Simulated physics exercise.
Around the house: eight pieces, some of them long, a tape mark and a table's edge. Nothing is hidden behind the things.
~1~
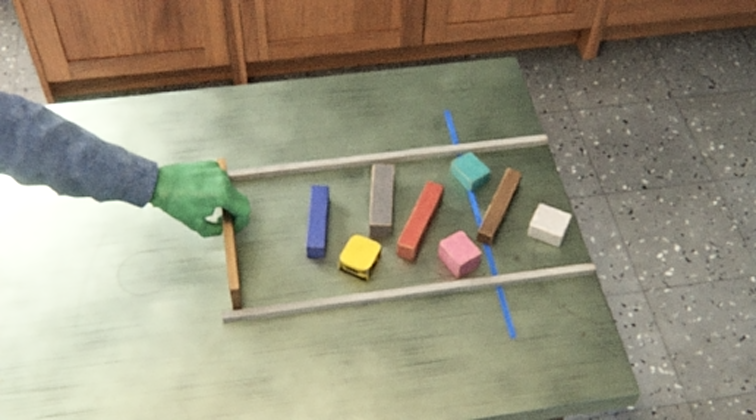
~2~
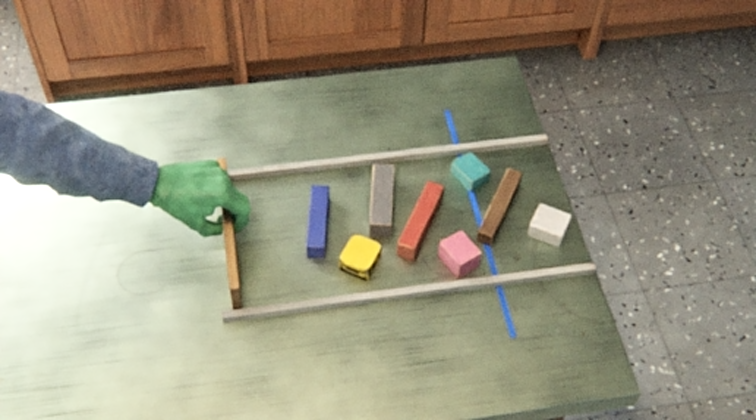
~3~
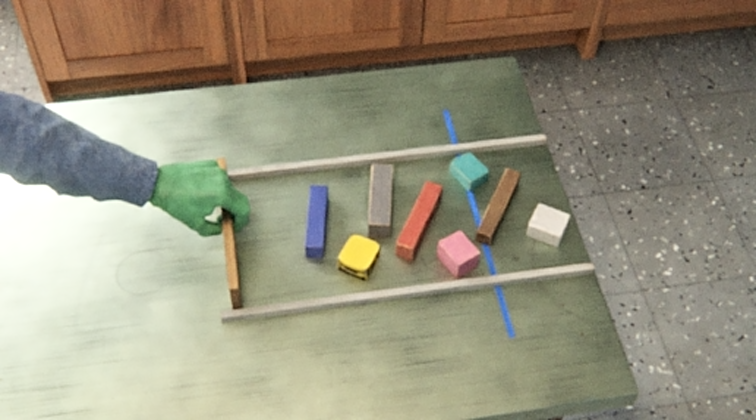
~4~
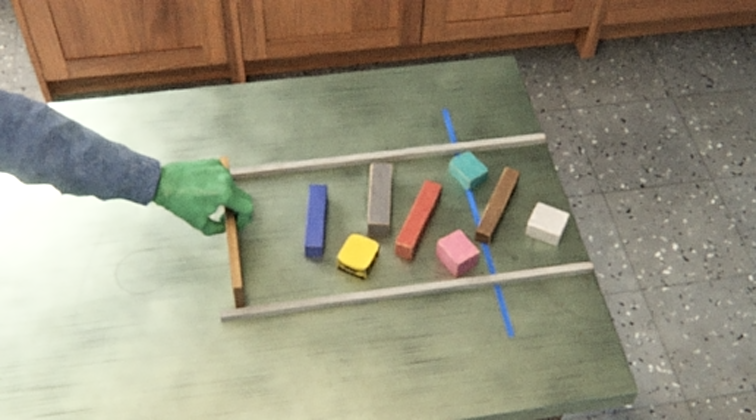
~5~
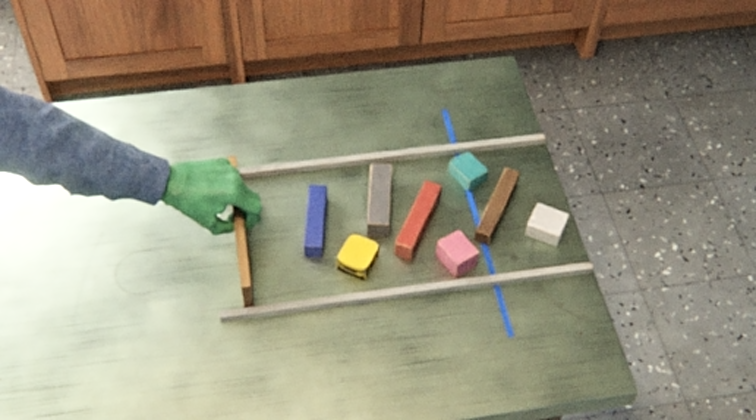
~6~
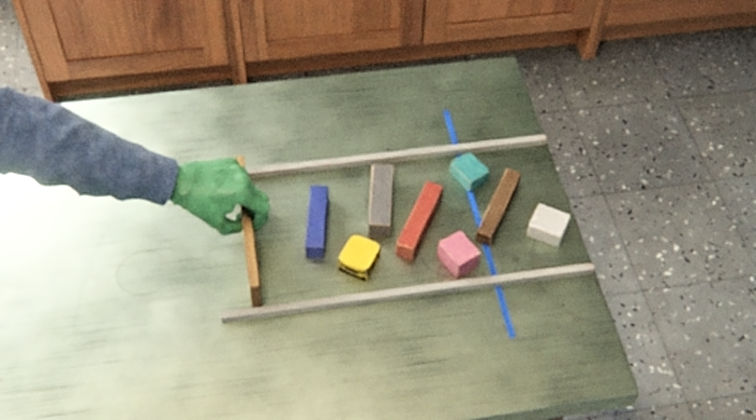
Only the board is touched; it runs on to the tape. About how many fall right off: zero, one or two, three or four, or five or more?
Outcome: The number that fall off is zero.
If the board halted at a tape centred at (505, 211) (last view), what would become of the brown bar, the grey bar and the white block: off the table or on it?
The brown bar tumbles off, the grey bar holds on, the white block goes over.
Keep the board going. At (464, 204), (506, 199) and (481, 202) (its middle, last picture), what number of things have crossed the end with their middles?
In that order 0, 2 and 0.
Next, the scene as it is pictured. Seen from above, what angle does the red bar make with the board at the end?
Some 10 degrees.
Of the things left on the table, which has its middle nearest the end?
It is the white block.
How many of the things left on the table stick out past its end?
It comes to 1.
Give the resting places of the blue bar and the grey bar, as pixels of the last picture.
The blue bar stops around (483, 200); the grey bar around (498, 185).
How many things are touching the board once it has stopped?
It touches 2.
Early on, none off yet; white block at rest near (549, 225); brown bar at rest near (499, 206); turquoise block at rest near (470, 172).
A while later, none off yet; white block at rest near (549, 225); brown bar travelled a little near (515, 202); turquoise block travelled about its own width near (492, 165).
Finally, the number that fall off is zero.
